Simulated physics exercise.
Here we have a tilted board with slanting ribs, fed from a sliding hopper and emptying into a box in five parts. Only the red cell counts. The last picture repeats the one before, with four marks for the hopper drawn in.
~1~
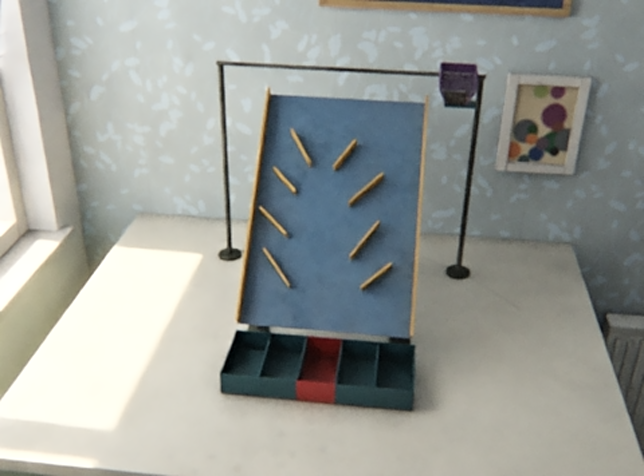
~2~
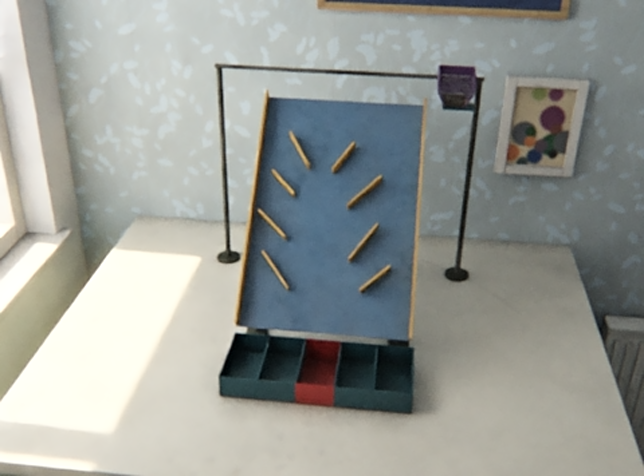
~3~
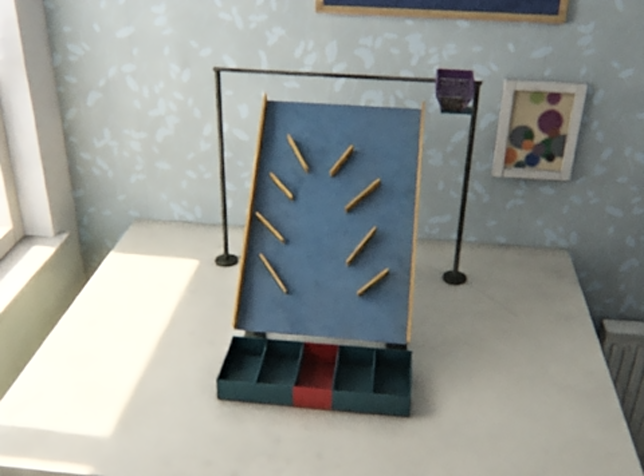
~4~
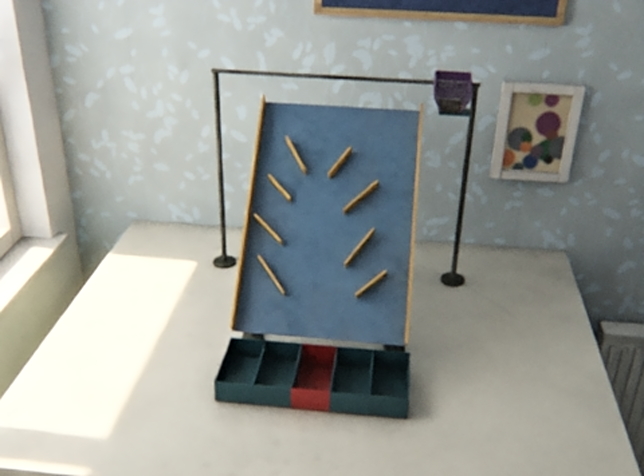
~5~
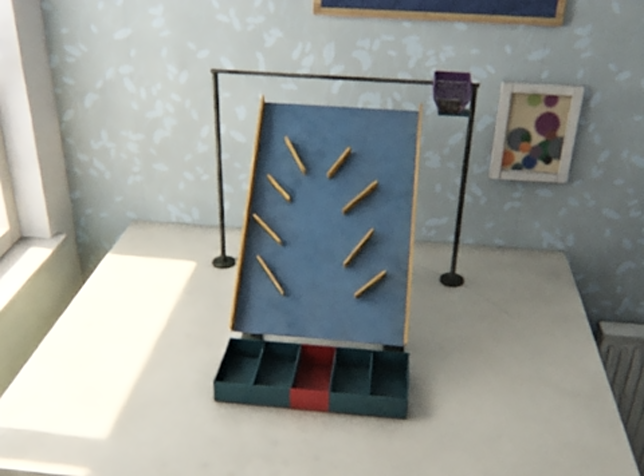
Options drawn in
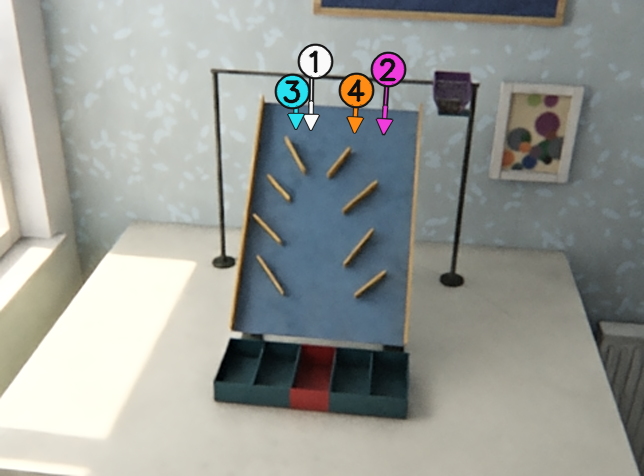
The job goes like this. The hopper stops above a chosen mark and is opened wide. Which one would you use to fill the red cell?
I would pick mark 1.
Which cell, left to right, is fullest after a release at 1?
The third.
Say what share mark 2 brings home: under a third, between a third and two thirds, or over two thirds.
Under a third.
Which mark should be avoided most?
Here it is mark 2.
On the marked copy, mark 1 meets the board at (310, 124); mark 2 meets the board at (384, 128); mark 3 meets the board at (295, 123); mark 4 meets the board at (354, 127).
For mark 1, roughly two thirds in the red cell, roughly a quarter in other cells, about a tenth outside the box.
For mark 2, roughly a quarter in the red cell, the larger part in other cells, just a few outside the box.
For mark 3, roughly a third in the red cell, roughly half in other cells, about a tenth outside the box.
For mark 4, roughly a third in the red cell, roughly two thirds in other cells.
